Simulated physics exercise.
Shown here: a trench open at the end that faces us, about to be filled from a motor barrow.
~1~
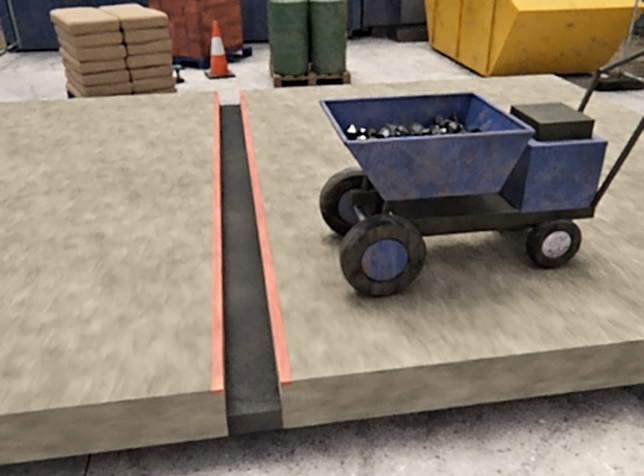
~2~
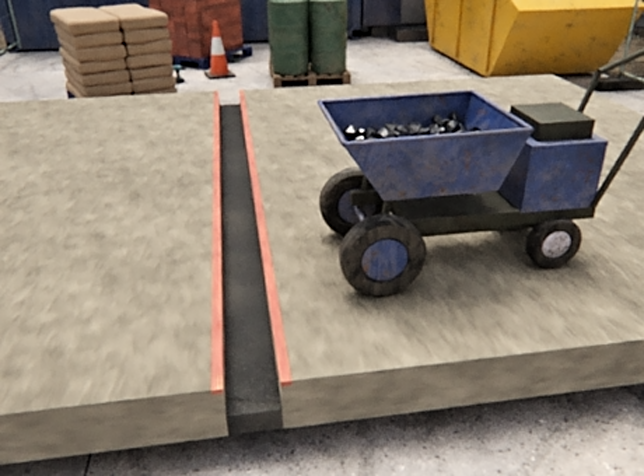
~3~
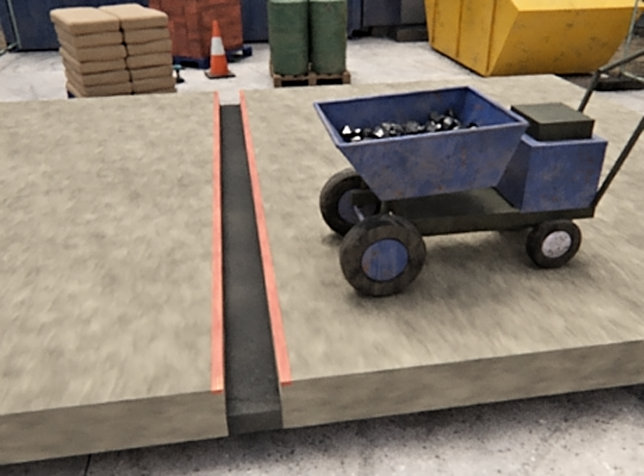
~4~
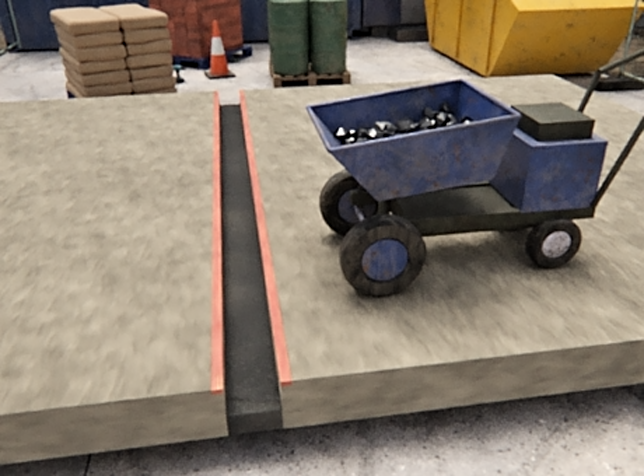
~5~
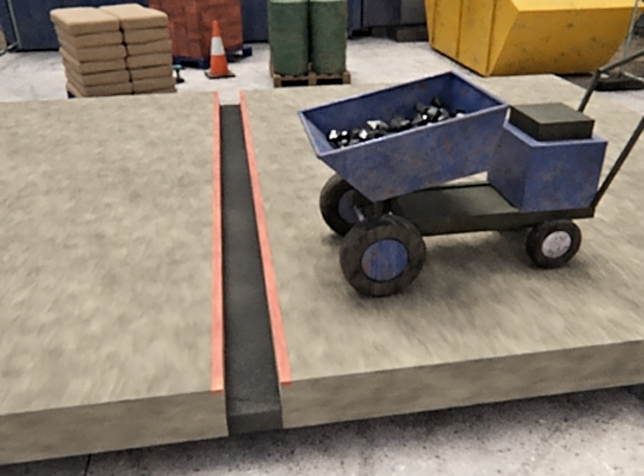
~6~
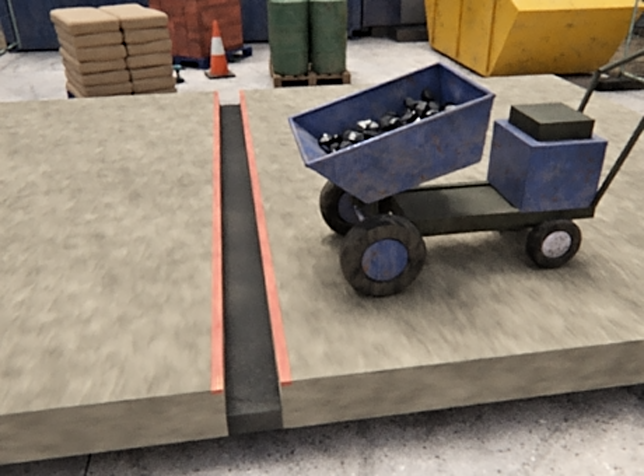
In a work yard, a blue motor barrow loaded with black lumps stood still on a concrete slab beside a narrow trench, and its skip, level at first, gradually tilted forward to the left.
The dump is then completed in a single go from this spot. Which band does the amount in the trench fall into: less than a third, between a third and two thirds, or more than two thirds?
Partly in, a third to two thirds.
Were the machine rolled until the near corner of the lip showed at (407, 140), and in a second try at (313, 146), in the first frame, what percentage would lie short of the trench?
About 30 % and about 0 %.
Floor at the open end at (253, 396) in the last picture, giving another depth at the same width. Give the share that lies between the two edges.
The share comes to around 40 percent.
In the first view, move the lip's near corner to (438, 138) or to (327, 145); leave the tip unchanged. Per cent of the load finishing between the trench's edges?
30 % and 40 %.
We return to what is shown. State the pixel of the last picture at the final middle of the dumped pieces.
At about (230, 276).
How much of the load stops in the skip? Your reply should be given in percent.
10 %, about.
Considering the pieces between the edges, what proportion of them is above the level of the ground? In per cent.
Roughly 25 %.
Shortly afterwards, skip tipped steeply; the whole lot in the skip.
Next, skip tipped right over; all but a few in the skip; a little in or heaped over the trench; only a few beyond it.
Some moments later, skip tipped right over; near a third in the skip; near a quarter in or heaped over the trench; near a third beyond it.
In the end, skip tipped right over; a little in the skip; near two thirds in or heaped over the trench; near a third beyond it.
